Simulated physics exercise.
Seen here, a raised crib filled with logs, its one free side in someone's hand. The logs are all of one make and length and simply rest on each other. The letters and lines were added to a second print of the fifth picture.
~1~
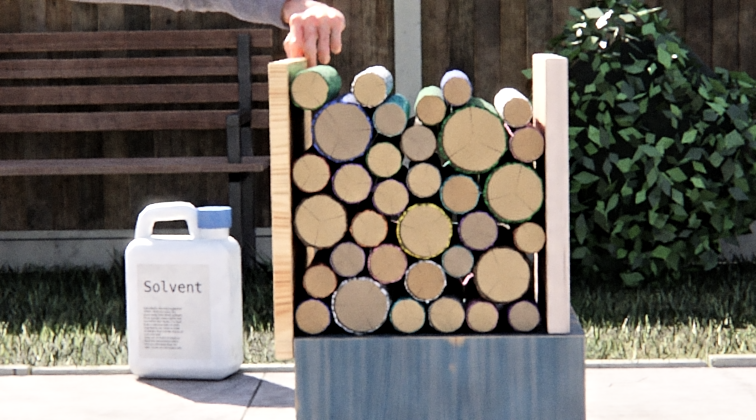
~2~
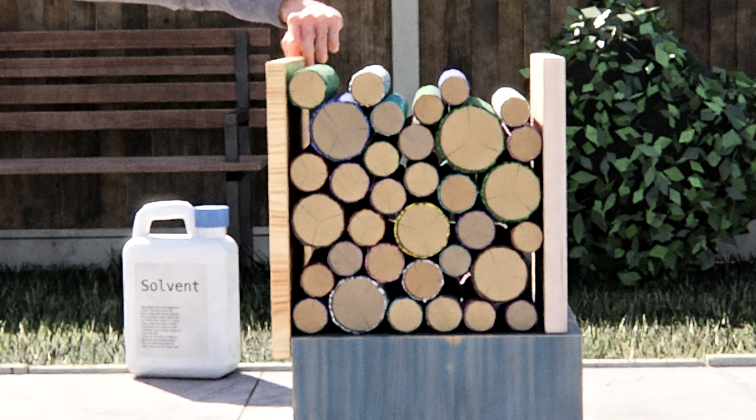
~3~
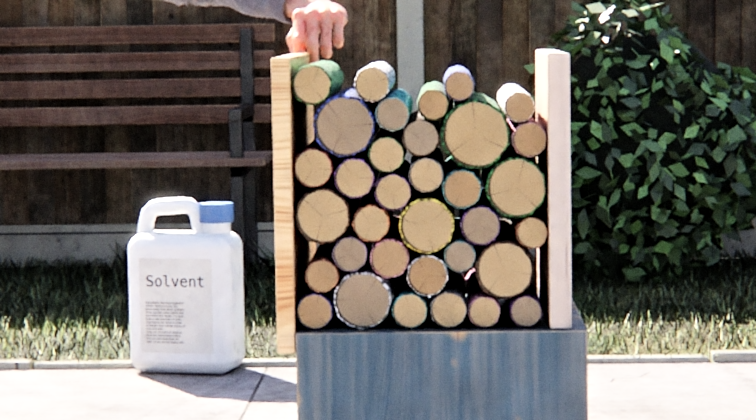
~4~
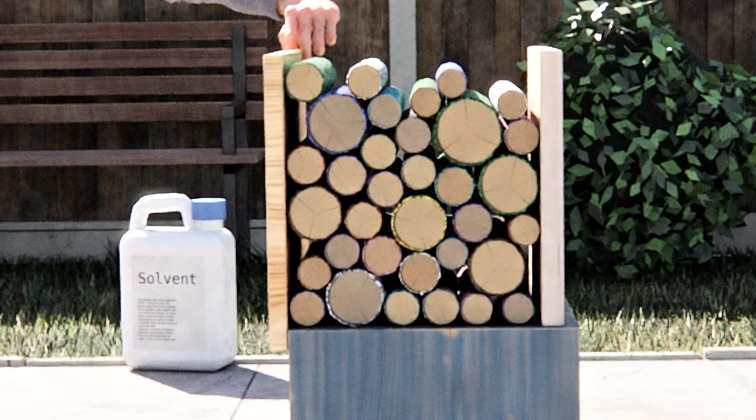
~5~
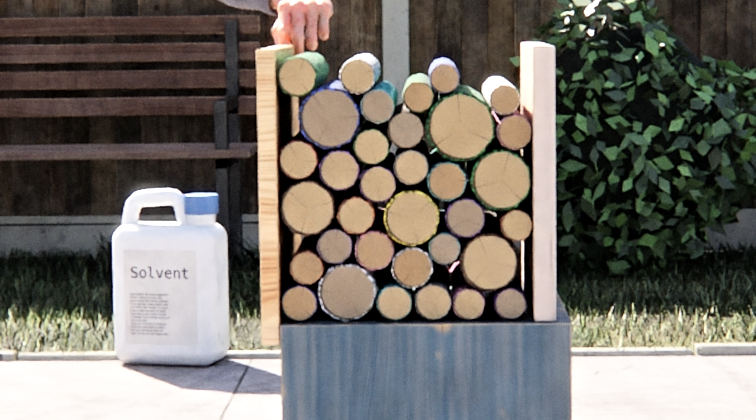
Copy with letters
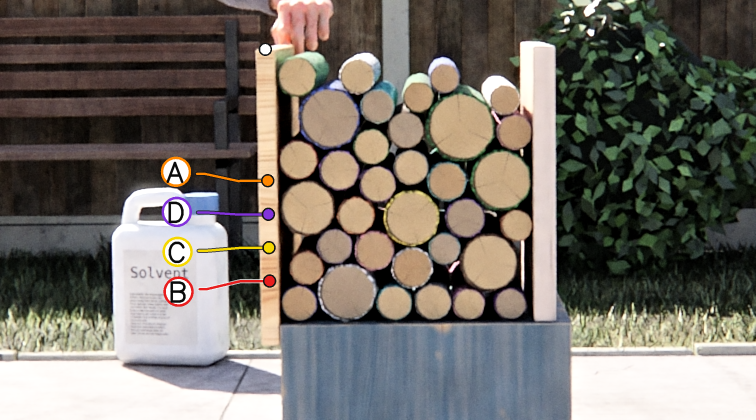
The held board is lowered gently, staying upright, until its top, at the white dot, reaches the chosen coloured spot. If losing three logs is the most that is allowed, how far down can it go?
Lower it to A and no more.
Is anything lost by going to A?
Yes.
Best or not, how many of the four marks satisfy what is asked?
One of the four.
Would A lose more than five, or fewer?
It loses fewer than five.
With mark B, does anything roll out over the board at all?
Yes, at B.
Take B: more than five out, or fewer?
More than five.
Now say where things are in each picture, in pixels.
The first picture shows a log (524, 316); a log (348, 260); a log (478, 230).
The second picture shows a log (476, 230); a log (308, 172).
The third picture shows a log (344, 126); a log (432, 104).
The fourth picture shows side board (288, 189); a log (307, 308).
The fifth picture shows a log (510, 303); a log (335, 246); a log (465, 218).
On the marked copy, A at (268, 181); B at (269, 281); C at (269, 247); D at (268, 214); the white dot at (265, 50).
With A. Early on, top of the board (277, 110).
Further on, top of the board (278, 178).
At the end, top of the board (278, 180), one out over the board.
As for the rest, B more than three out over the board; C more than three out over the board; D more than three out over the board.
